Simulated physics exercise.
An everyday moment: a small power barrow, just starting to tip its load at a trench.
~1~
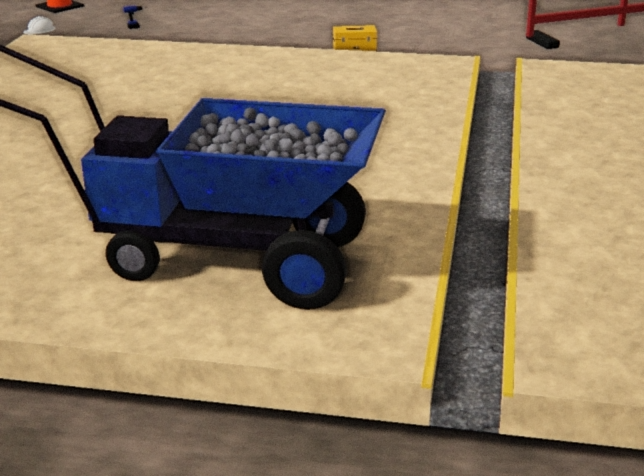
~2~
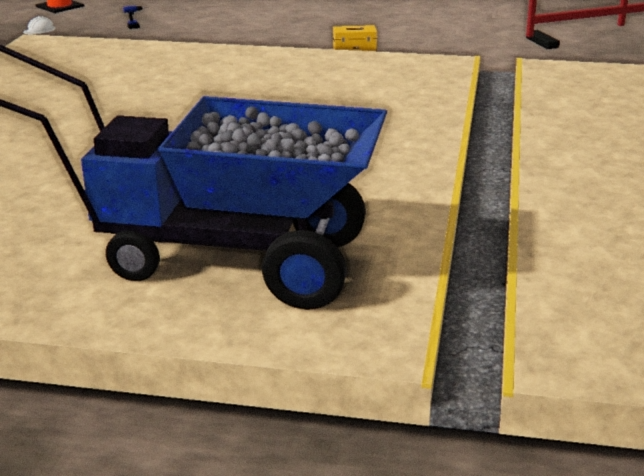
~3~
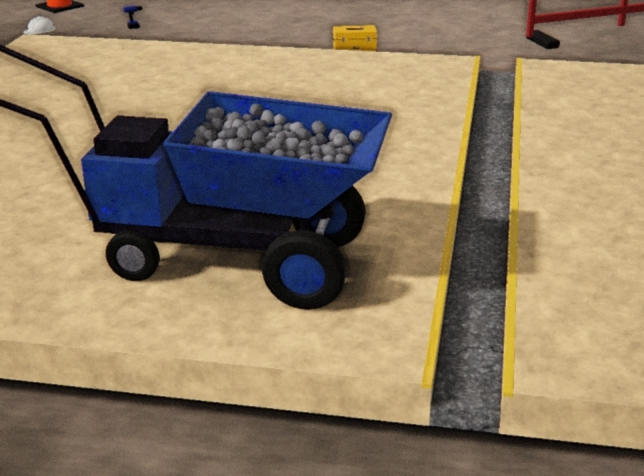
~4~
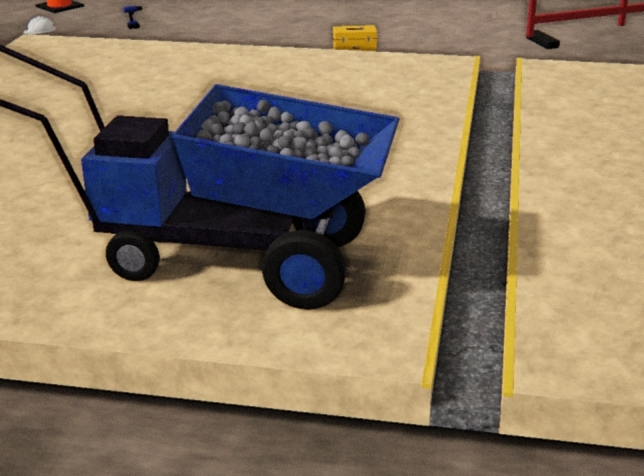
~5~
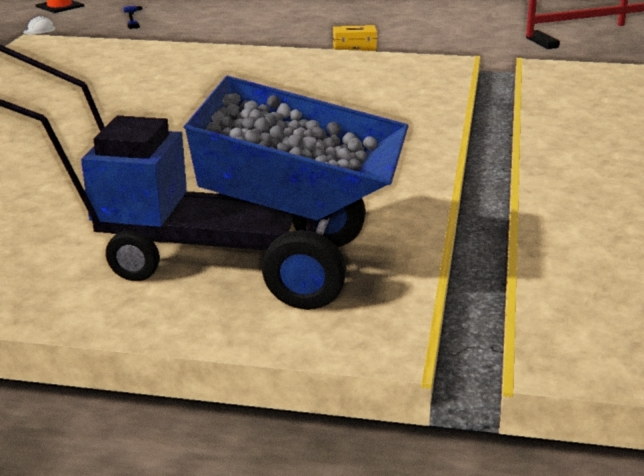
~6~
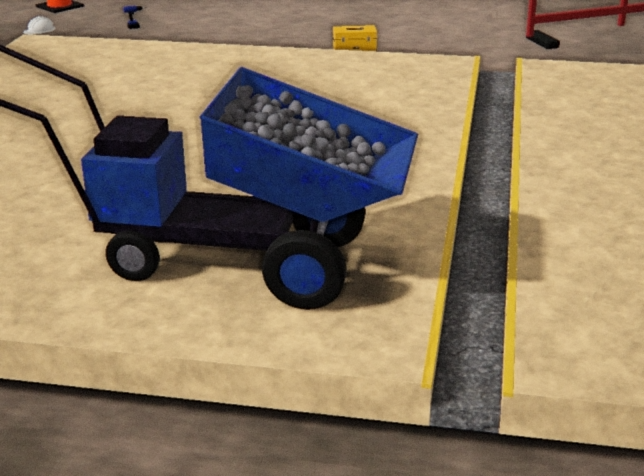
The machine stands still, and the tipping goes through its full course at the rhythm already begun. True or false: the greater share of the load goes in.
True.
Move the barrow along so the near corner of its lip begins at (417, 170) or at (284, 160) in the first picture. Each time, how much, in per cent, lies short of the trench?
The first position yields around 0 per cent; the second yields around 40 per cent.
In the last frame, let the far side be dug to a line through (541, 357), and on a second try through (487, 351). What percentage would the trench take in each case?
In order: Near 80, then 50 percent.
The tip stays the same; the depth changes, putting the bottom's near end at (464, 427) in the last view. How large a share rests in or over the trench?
Roughly 90 in a hundred.
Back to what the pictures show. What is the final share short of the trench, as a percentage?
Roughly 0 in a hundred.
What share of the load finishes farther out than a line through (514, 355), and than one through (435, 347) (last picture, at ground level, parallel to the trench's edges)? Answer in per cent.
In order: 10 per cent, then 80 per cent.
Shortly afterwards, skip tipped steeply; the whole lot in the skip.
Next, skip tipped right over; near two thirds in the skip; only a few short of the trench; near a quarter in or heaped over the trench; only a few falling.
Some moments later, skip tipped right over; near a quarter in the skip; only a few short of the trench; near two thirds in or heaped over the trench; a little beyond it.
In the end, skip tipped right over; near a quarter in the skip; only a few short of the trench; near two thirds in or heaped over the trench; a little beyond it.
